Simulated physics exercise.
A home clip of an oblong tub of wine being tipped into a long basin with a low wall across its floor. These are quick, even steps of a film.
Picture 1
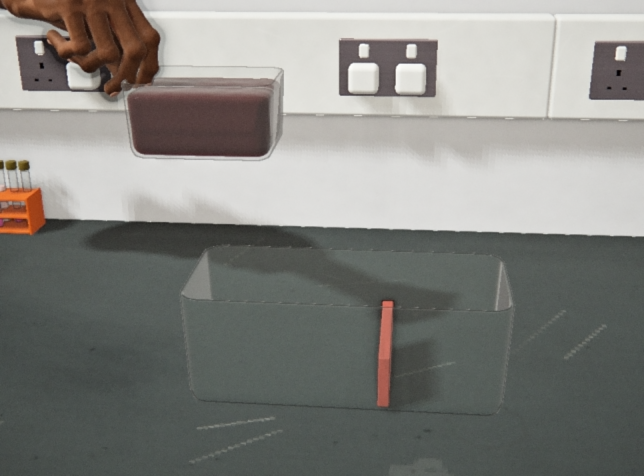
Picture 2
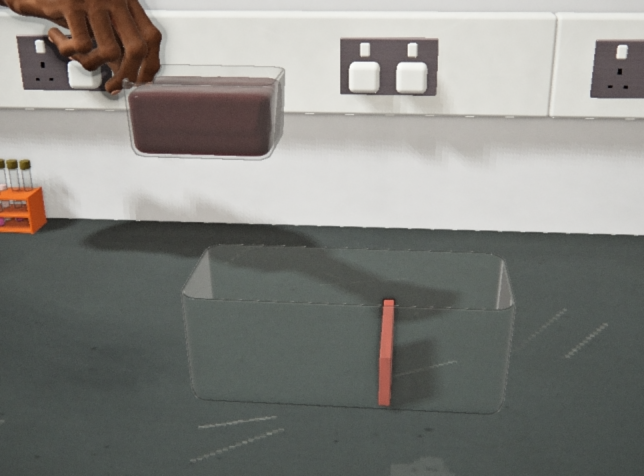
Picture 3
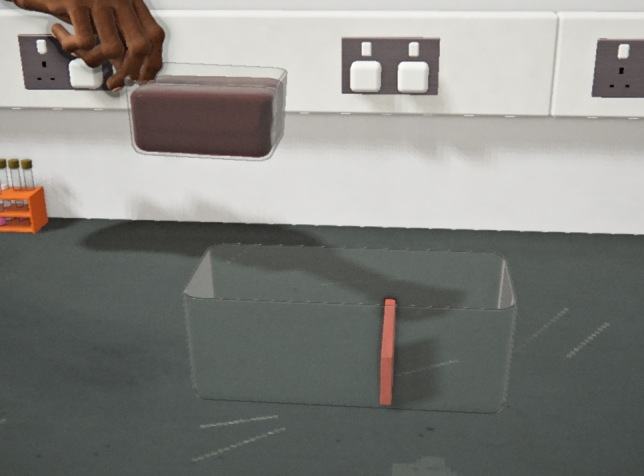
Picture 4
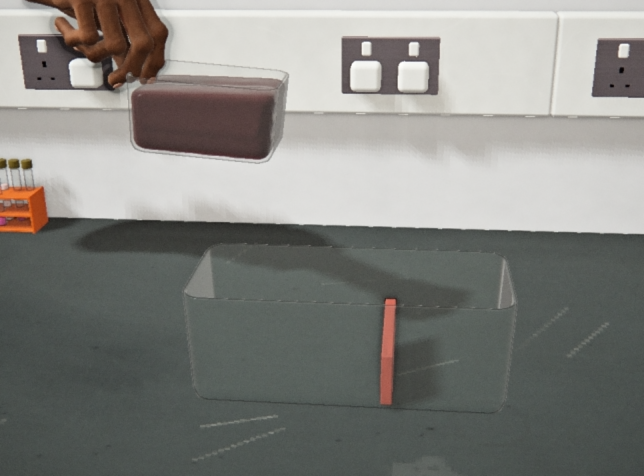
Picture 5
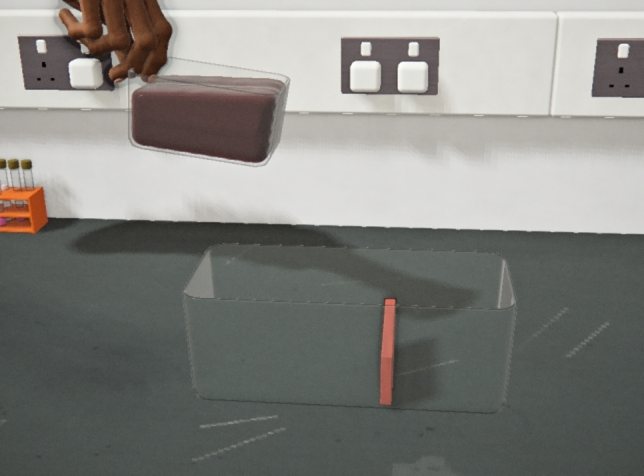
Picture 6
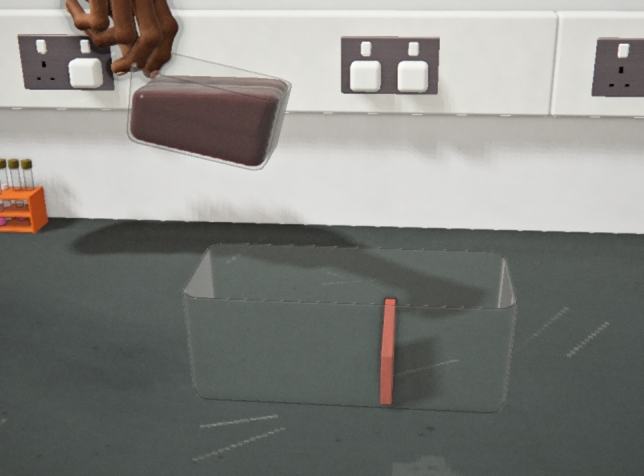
A hand holds a clear oblong tub of dark wine, almost level, above a long, empty see-through basin with a low red wall across its floor. Slowly at first, then a little faster, the hand tilts the tub slightly, its right side dipping while the basin stays still.
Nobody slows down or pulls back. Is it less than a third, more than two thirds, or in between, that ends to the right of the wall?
In the end not even a third is right of the wall.
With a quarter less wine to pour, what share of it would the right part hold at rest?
Roughly 0 in a hundred.
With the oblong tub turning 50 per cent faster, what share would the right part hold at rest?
Close to 10 per cent.
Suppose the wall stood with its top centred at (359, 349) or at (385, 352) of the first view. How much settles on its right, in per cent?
In turn 55 and 35 in a hundred.
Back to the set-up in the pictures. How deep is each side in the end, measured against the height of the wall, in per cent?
Left about 40, right about 10.
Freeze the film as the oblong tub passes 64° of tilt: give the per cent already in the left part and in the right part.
Left: 20 %. Right: 0 %.
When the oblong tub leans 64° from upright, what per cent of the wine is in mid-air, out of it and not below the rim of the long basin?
About 35 per cent.
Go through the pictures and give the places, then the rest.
In the first frame, it leans 0°; its right rim is at (278, 79); the wine meets the walls at (139, 85) and (277, 88); the long basin's rim runs from (194, 272) to (508, 283); the wall's top is at (386, 329).
In the second frame, it leans 1°; its right rim is at (279, 78); the wine meets the walls at (140, 85) and (278, 87).
In the third frame, it leans 2°; its right rim is at (281, 80); the wine meets the walls at (143, 84) and (280, 87).
In the fourth frame, it leans 5°; its right rim is at (283, 83); the wine meets the walls at (143, 83) and (281, 88).
In the fifth frame, it leans 8°; its right rim is at (284, 88); the wine meets the walls at (144, 84) and (283, 88).
In the sixth frame, it leans 13°; its right rim is at (286, 94); the wine meets the walls at (144, 84) and (284, 88).
A moment on, the oblong tub is tipped part way and 41 per cent is still to pour, 22 is left of the wall and 1 right of it.
Next, the oblong tub is tipped on its side and 7 per cent is still to pour, 71 is left of the wall and 12 right of it.
Then the oblong tub is tipped right over and 0 per cent is still to pour, 85 is left of the wall and 13 right of it.
Later the oblong tub is tipped right over and 0 per cent is still to pour, 85 is left of the wall and 13 right of it.
In the end 85 per cent lies left of the wall, 13 right of it and 2 outside.
